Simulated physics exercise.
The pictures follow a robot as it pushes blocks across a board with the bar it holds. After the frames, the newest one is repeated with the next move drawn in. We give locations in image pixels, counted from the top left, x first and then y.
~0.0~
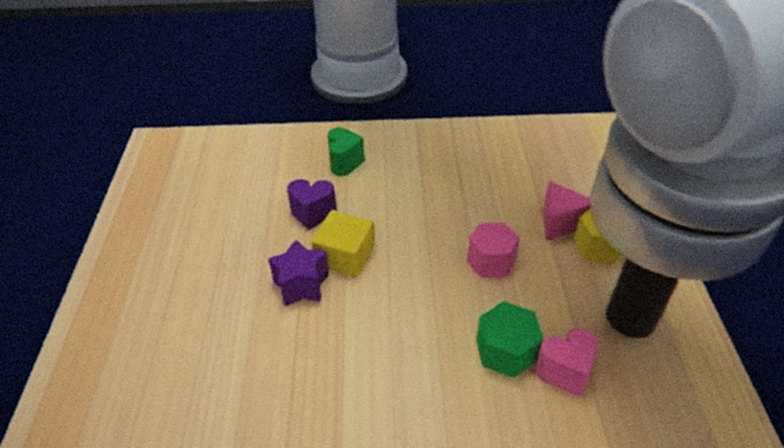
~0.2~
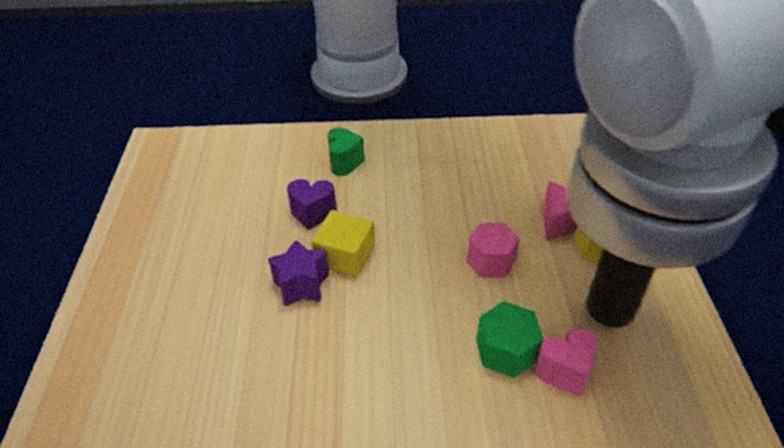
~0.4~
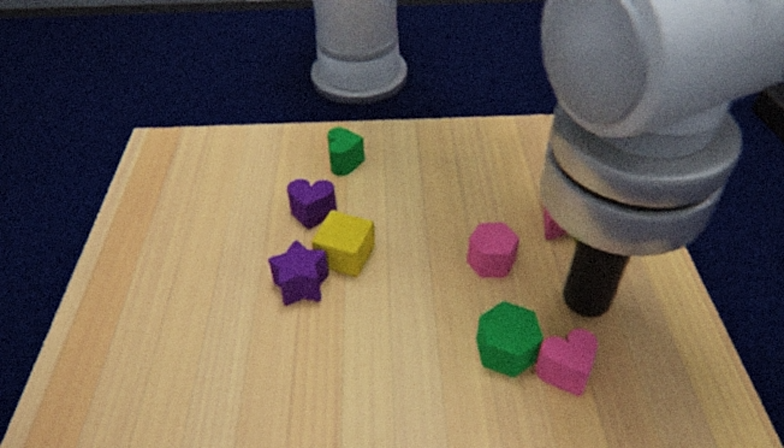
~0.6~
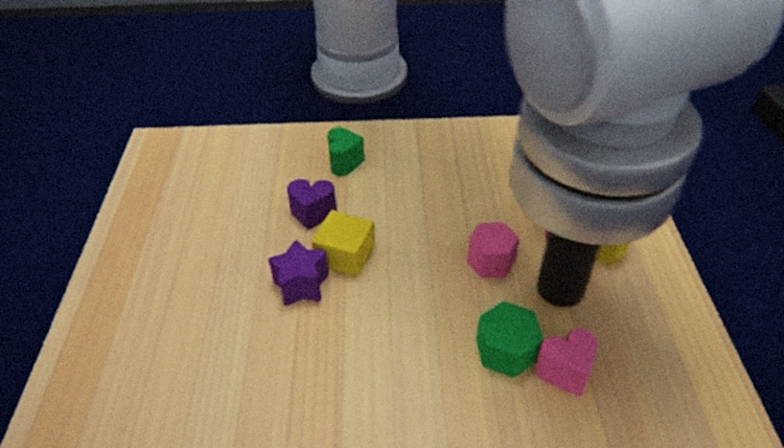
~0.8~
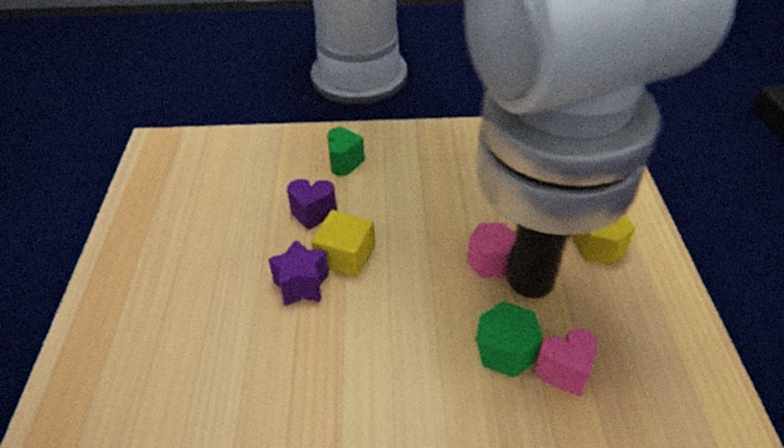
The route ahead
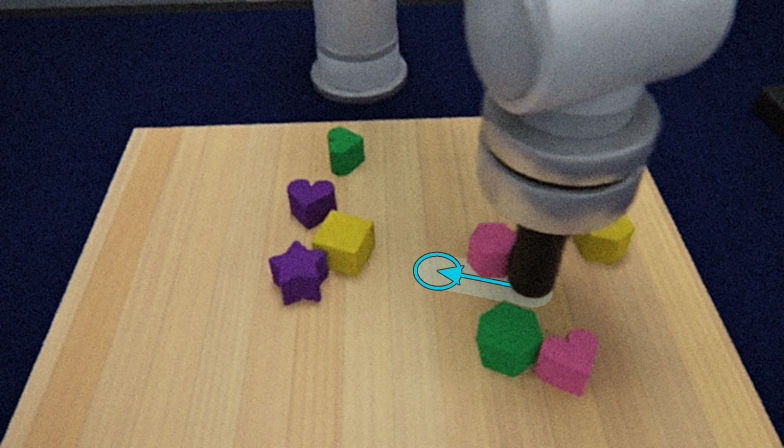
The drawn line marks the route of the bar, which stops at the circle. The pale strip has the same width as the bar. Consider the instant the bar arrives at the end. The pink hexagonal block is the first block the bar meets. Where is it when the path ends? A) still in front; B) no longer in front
Letter B.
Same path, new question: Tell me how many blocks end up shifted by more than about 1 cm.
In total, one block gets moved by over 1 cm.
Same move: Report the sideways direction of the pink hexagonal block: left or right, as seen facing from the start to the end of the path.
It goes right.
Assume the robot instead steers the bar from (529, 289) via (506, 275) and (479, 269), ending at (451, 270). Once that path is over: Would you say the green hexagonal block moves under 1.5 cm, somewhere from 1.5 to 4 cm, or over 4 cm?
Below 1.5 cm.
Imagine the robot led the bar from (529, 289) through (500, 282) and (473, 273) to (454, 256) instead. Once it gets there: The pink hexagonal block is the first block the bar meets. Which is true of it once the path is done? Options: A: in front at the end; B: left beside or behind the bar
A: In front at the end.
The line goes straight from (529, 289) to (438, 271).
What follows on the original path. Halfway along, bar (482, 271); pink hexagonal block (471, 223), turned 55° clockwise.
At the end, bar (438, 263); pink hexagonal block (464, 218), turned 75° clockwise; green hexagonal block unmoved.
